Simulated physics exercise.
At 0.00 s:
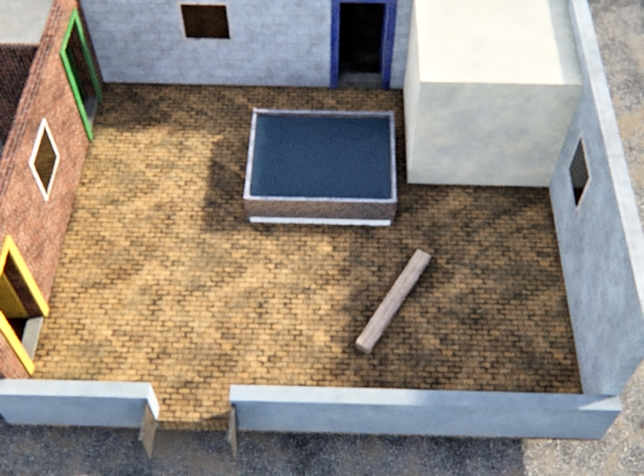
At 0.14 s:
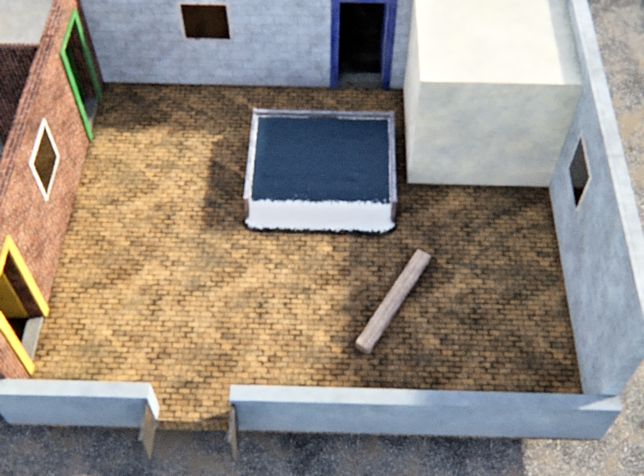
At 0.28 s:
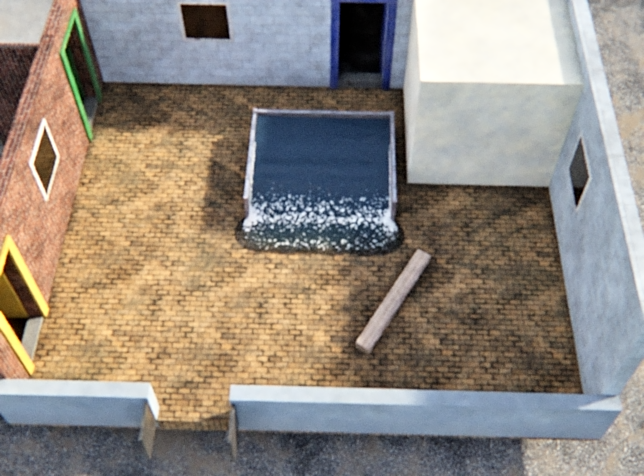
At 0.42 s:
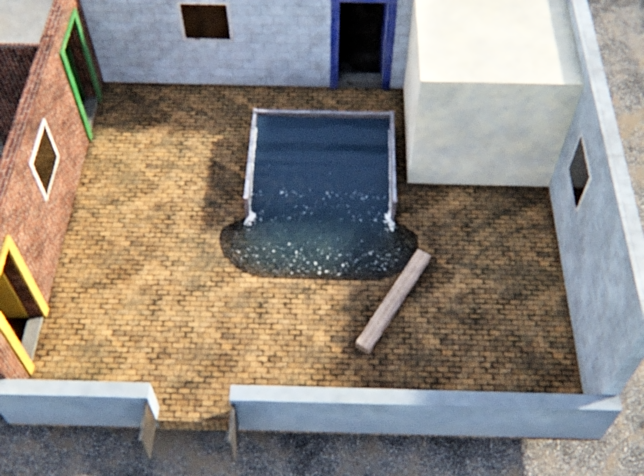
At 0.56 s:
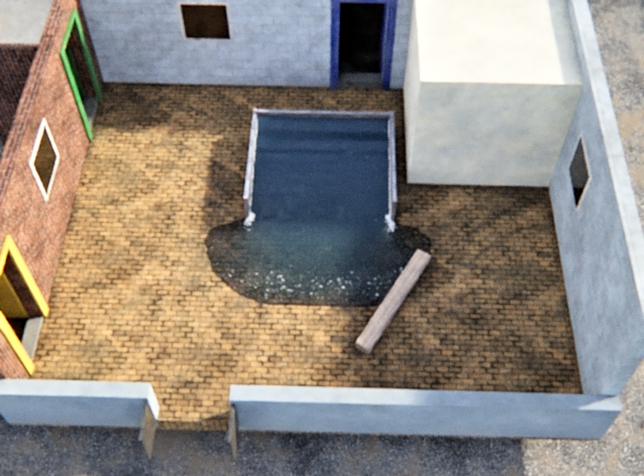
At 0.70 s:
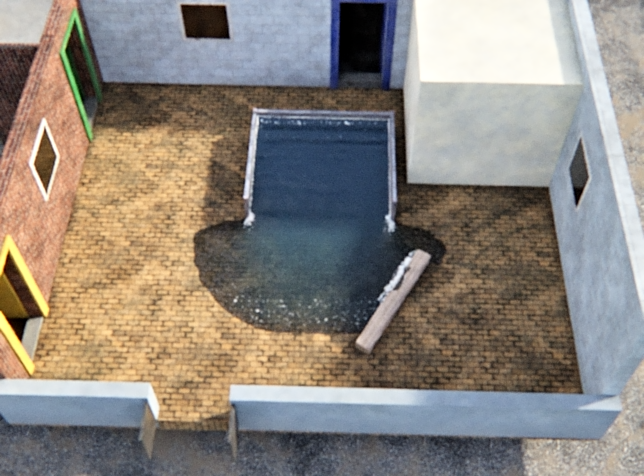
Water pouring from the opened front of a raised tank, spreading across a paved yard and lapping against a slanting beam.
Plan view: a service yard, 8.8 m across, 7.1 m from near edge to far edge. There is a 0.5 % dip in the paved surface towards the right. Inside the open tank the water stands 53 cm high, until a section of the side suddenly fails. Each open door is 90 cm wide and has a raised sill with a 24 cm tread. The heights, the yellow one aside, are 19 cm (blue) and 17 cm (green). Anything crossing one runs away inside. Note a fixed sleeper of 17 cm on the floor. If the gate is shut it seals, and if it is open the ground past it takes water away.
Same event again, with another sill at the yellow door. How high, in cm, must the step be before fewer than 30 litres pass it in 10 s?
About 12.5 cm.
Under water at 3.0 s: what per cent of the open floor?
Around 40 per cent of the free floor.
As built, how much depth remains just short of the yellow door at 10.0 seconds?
You'd measure close to 5.5 cm there.
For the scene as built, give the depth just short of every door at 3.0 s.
Reading in centimetres: Yellow = 0, blue = 0, green = 0.
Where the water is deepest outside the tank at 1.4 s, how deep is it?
It gets to close to 36 centimetres there.
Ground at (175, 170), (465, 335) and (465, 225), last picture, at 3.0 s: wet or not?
Taking them in turn, I'd call them spared by the flood, touched by the flood and touched by the flood.
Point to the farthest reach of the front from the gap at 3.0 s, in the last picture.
Around (35, 402).
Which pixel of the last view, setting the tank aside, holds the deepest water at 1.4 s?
Near (322, 410).
After 1.4 s water covers 25 % of the floor, deepest (36 cm) near (322, 410); it has not reached the yellow door.
After 3.0 s water covers 40 % of the floor, deepest (30 cm) near (288, 409); it has not reached the yellow door.
After 10.0 s water covers 90 % of the floor, deepest (9 cm) near (435, 188); 5 cm at the yellow door, 147 litres in over its 5 cm sill.
At the yellow door as built, the water arrived by 3.7 s and peaked near 16 cm at 5.0 s.
With a sill of 11.5 cm, 39 litres would have come in within the 10 s; with 15.5 cm, 11 litres. So under 30 litres takes about 12.5 cm.
